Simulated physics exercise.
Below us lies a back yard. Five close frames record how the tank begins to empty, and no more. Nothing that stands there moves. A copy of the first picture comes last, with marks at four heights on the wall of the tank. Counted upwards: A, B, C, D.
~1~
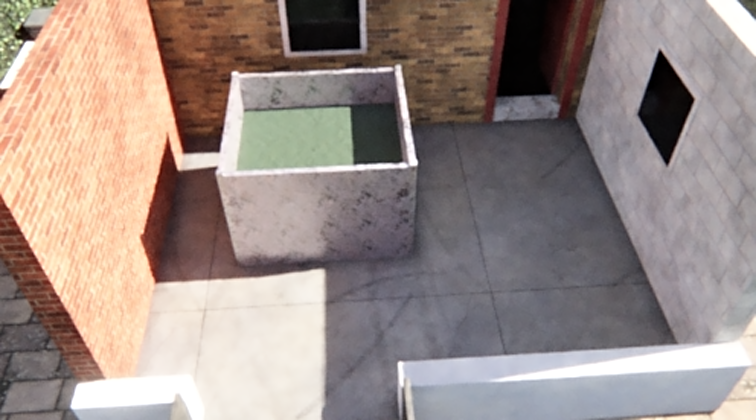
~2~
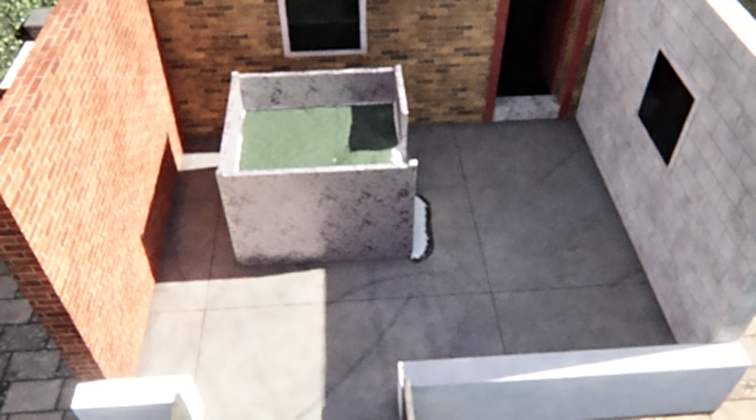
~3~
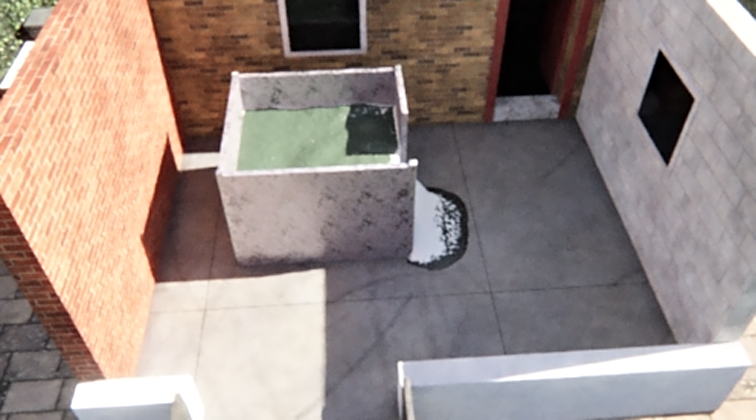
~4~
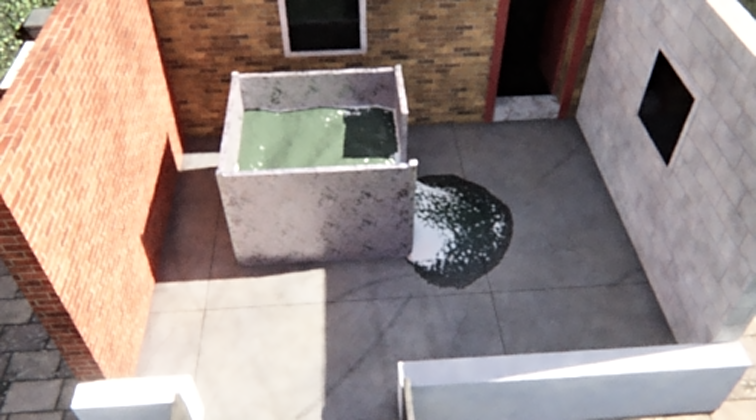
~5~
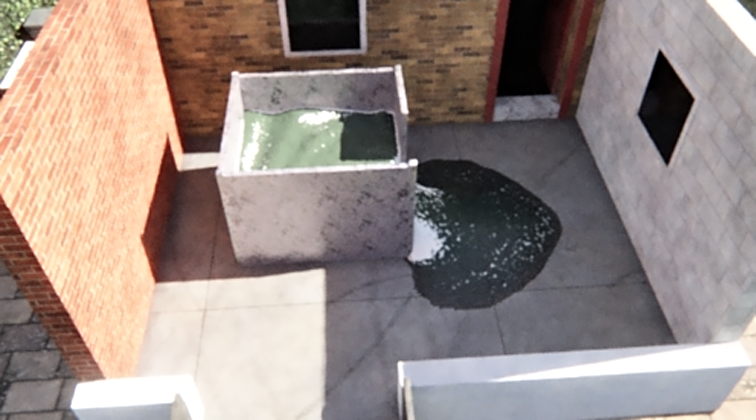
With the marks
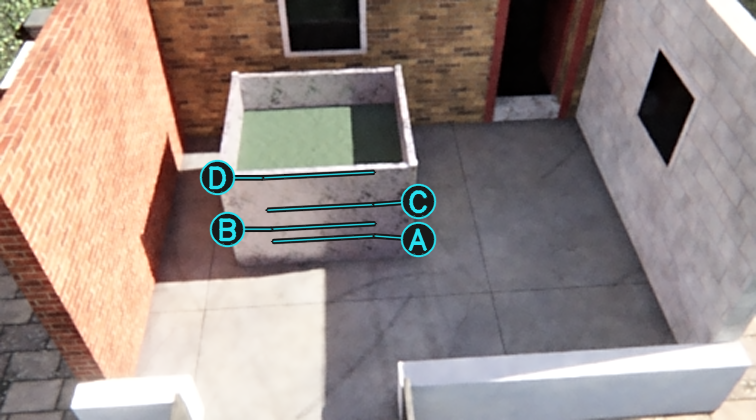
Green water pouring from the right side of a square stone tank, spreading in a dark, foamy pool across a walled yard.
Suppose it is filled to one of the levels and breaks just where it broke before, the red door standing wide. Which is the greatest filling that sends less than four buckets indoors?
Use level C.
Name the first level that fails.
D.
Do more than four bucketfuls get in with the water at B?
No, that is safe.
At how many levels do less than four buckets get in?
Three.
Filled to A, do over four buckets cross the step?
No, not at all.
On the marked copy, A at (324, 238); B at (323, 226); C at (321, 207); D at (318, 175); from the bottom up A, B, C, D.
Choosing A, nothing gets over.
Choosing B, nothing gets over.
Choosing C, a bucket or two gets in.
Choosing D, about 11 bucketfuls get in.
